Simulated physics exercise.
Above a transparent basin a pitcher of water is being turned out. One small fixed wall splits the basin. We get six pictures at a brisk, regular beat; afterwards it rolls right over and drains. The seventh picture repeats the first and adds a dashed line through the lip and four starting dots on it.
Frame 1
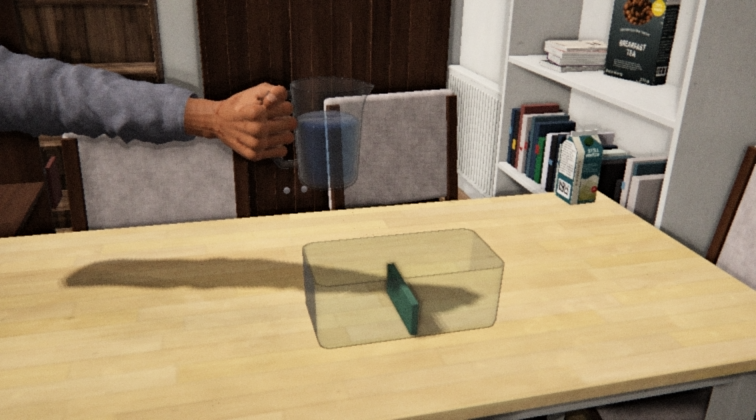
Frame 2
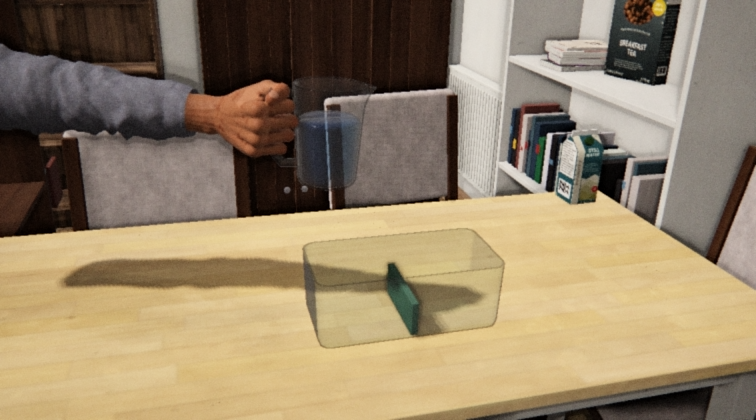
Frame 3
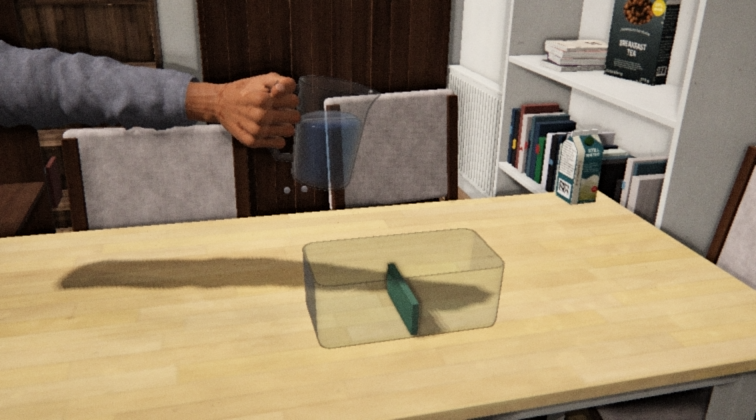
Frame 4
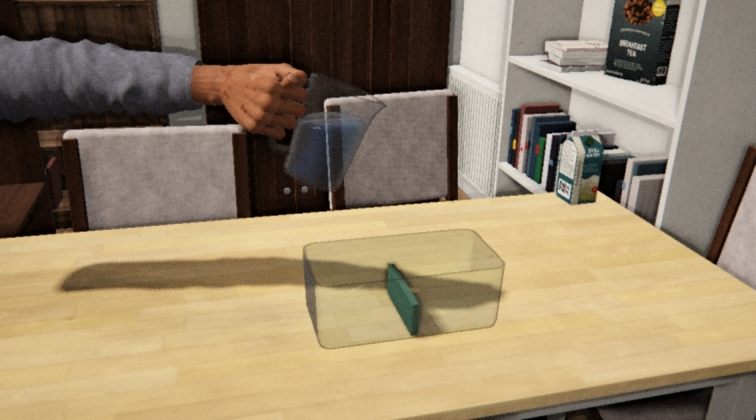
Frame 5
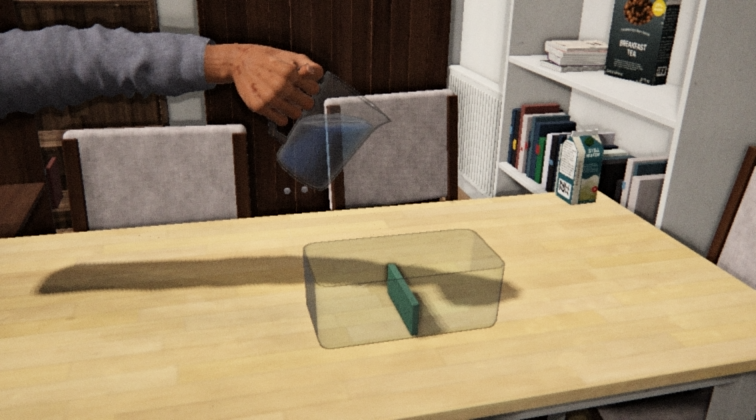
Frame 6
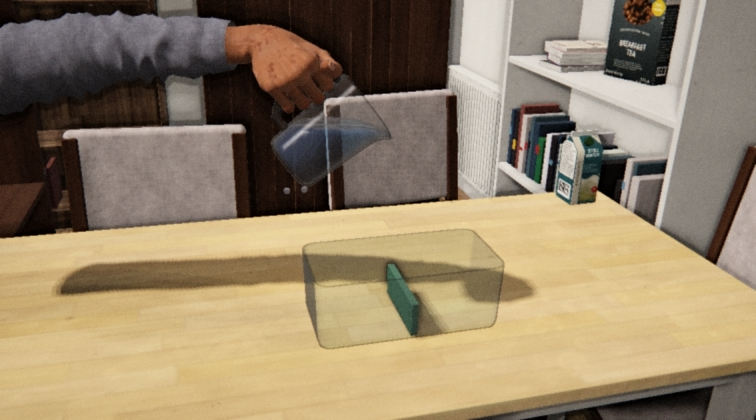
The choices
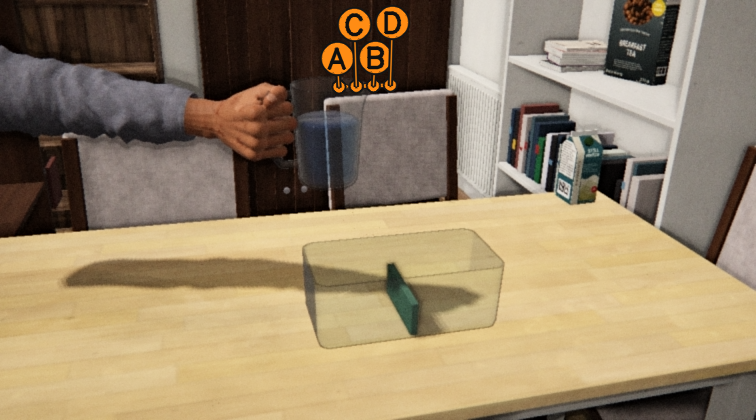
A hand holds a clear pitcher of blue water and tilts it rightward above a transparent basin.
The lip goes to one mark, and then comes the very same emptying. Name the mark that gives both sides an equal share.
C beats the others.
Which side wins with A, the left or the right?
The left side.
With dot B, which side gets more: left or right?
The right side.
On the marked copy, A at (339, 86); B at (373, 85); C at (356, 86); D at (390, 85).
With A, about 84 % ends left of the wall and 6 % right of it; 10 % is lost outside.
With B, about 15 % ends left of the wall and 80 % right of it; 5 % is lost outside.
With C, about 47 % ends left of the wall and 50 % right of it; 3 % is lost outside.
With D, about 7 % ends left of the wall and 87 % right of it; 6 % is lost outside.
